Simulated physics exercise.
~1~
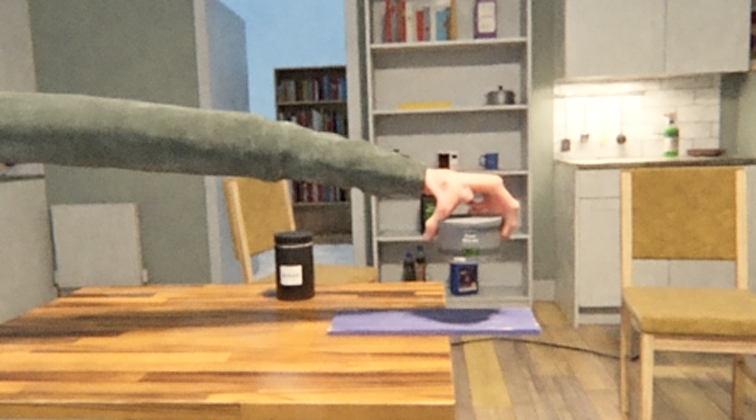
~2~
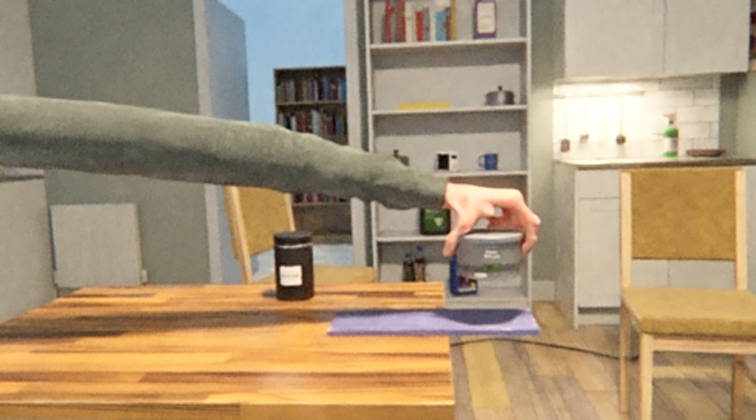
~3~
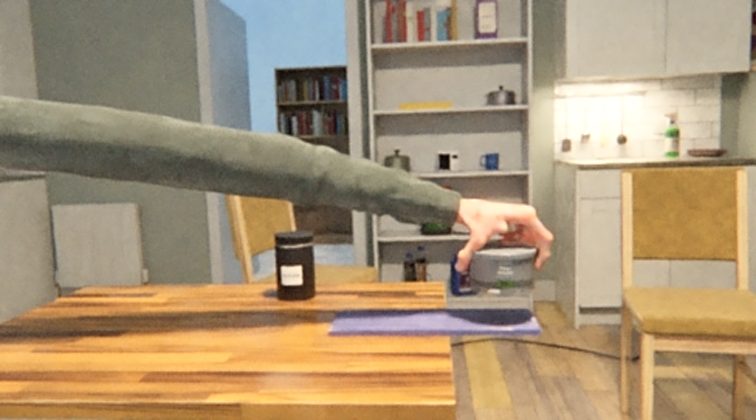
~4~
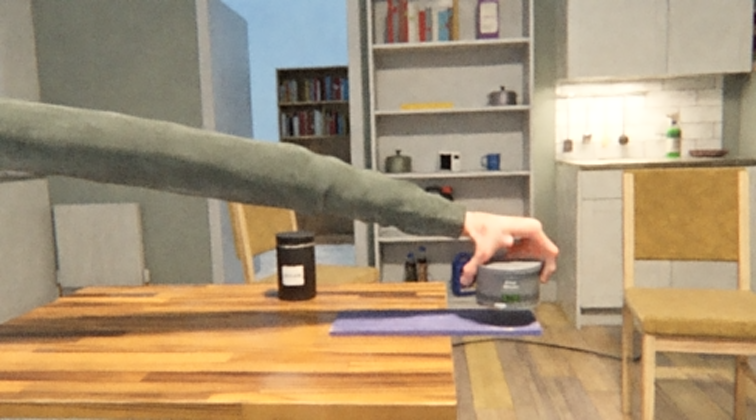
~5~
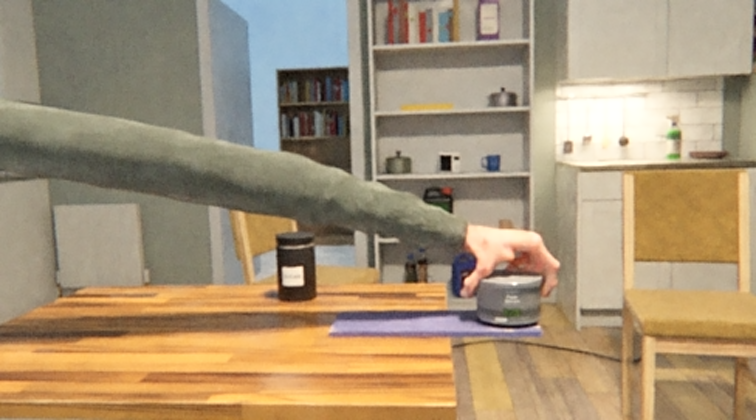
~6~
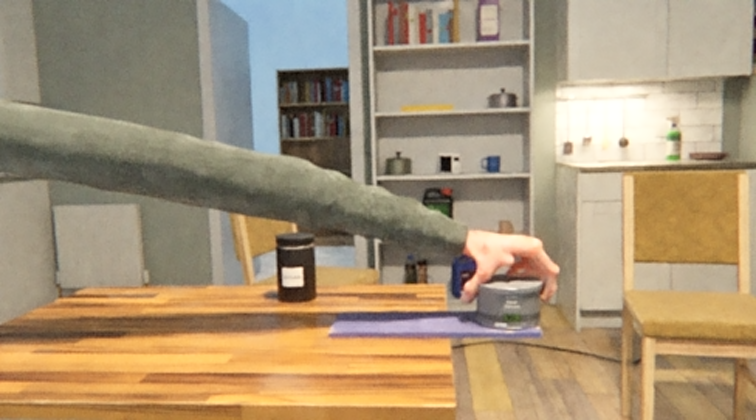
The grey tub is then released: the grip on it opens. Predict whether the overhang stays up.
Prediction: It falls.
Then, 0.40 s on from there, blue board and grey tub now down on the floor or falling.
Then, 0.70 s on from there, things are still on the move.
In the end, down on the floor or falling, blue board and grey tub; black jar unmoved. The board goes over.
